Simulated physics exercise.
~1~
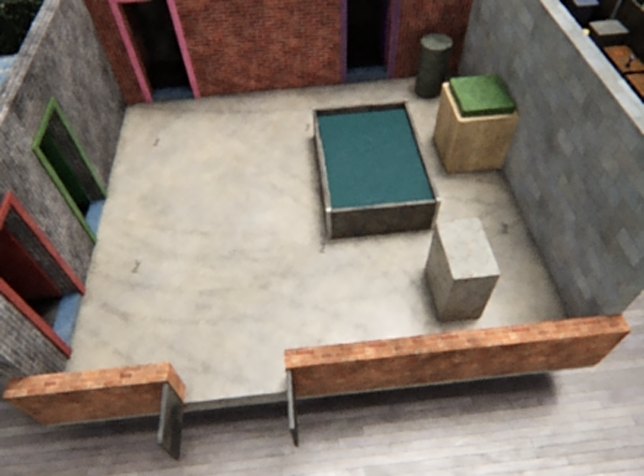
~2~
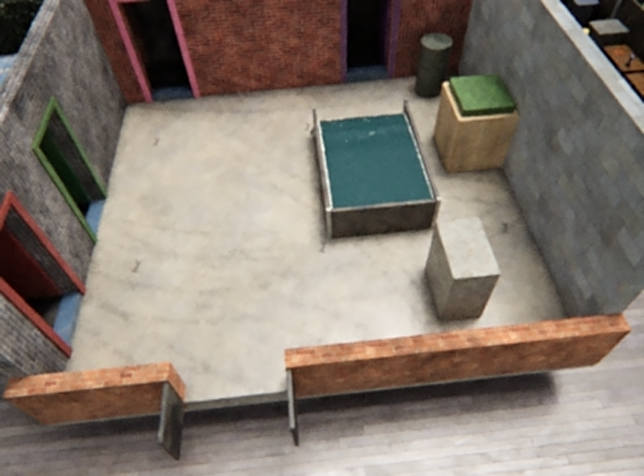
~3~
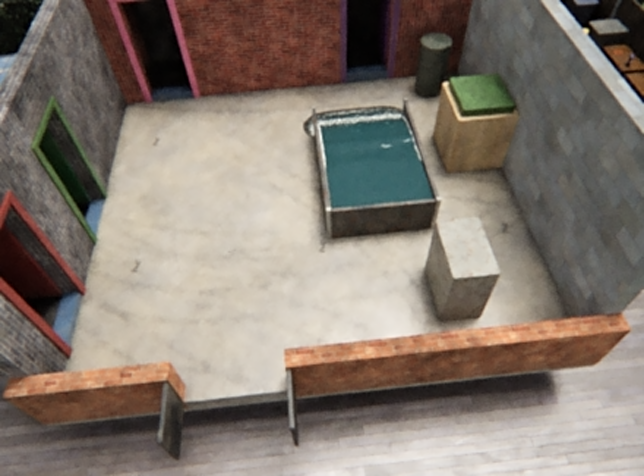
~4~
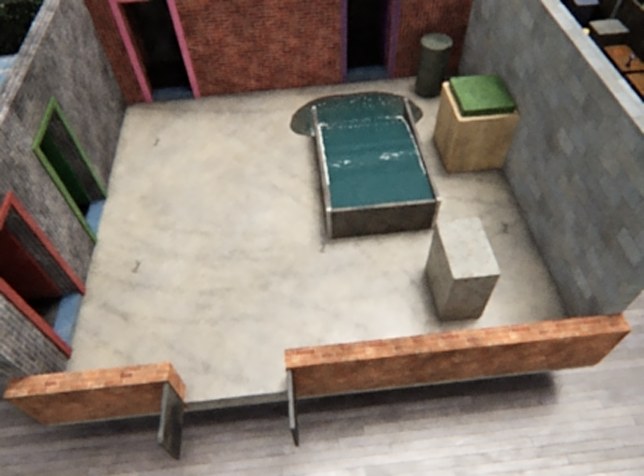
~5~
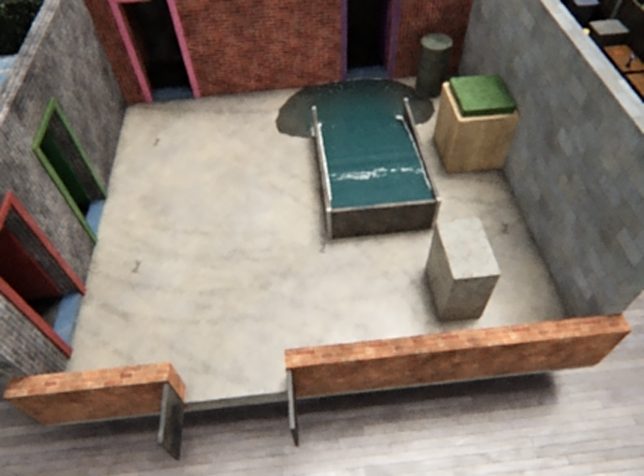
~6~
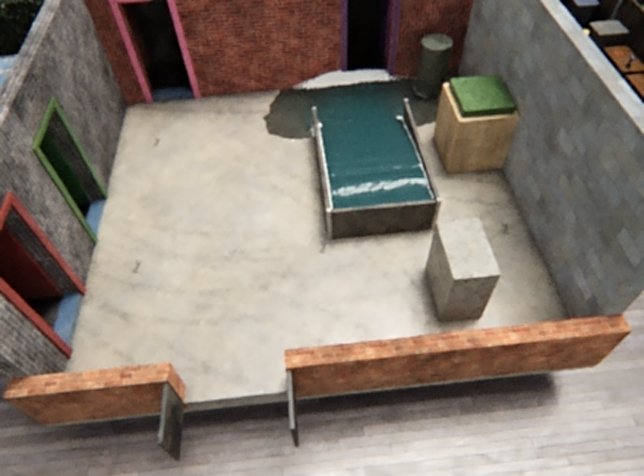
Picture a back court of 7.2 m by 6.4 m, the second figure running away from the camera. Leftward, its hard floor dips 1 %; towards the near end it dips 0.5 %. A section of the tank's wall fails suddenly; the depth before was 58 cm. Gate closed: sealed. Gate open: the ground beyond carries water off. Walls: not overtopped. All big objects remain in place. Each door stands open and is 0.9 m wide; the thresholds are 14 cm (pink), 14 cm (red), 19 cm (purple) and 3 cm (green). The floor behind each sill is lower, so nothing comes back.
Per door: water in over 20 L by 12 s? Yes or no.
Pink door no, red door no, purple door yes, green door yes.
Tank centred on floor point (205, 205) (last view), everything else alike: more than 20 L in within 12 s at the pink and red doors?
Result - pink door exceeds it, red door does not exceed it.
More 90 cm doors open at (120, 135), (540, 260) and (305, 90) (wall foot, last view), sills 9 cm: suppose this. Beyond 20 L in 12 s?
The first one exceeds it, the second one doesn't reach it, and the third one exceeds it.
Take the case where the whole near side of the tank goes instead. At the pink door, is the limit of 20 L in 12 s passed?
Relative to that limit, pink ends up on the low side.
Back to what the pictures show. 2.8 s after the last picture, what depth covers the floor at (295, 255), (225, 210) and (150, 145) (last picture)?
First 0 cm, then 0 cm, then 4 cm.
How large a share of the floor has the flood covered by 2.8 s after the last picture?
Close to 35 in a hundred parts are wet.
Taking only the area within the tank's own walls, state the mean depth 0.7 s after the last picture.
Some 35 cm on average.
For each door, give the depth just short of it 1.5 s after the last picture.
Depths: Pink door 5 cm, red door 0 cm, purple door 36 cm, green door 0 cm.
Then, 0.7 s after the last picture water covers 15 % of the floor and is deepest (38 cm) near (339, 92); pink door not reached, red door not reached, purple door 35 cm at the sill, 37 L in, green door not reached.
Then, 1.5 s after the last picture water covers 20 % of the floor and is deepest (36 cm) near (338, 86); pink door 5 cm at the sill, 0 L in, red door not reached, purple door 36 cm at the sill, 98 L in, green door not reached.
Then, 2.8 s after the last picture water covers 35 % of the floor and is deepest (24 cm) near (460, 131); pink door 6 cm at the sill, 0 L in, red door not reached, purple door 23 cm at the sill, 163 L in, green door 2 cm at the sill, 0 L in.
Then, 6.3 s after the last picture water covers 70 % of the floor and is deepest (16 cm) near (60, 399); pink door 9 cm at the sill, 0 L in, red door 5 cm at the sill, 0 L in, purple door 9 cm at the sill, 169 L in, green door 7 cm at the sill, 27 L in.
Then, 11.3 s after the last picture water covers 90 % of the floor and is deepest (12 cm) near (63, 386); pink door 7 cm at the sill, 0 L in, red door 11 cm at the sill, 0 L in, purple door 7 cm at the sill, 169 L in, green door 5 cm at the sill, 60 L in.
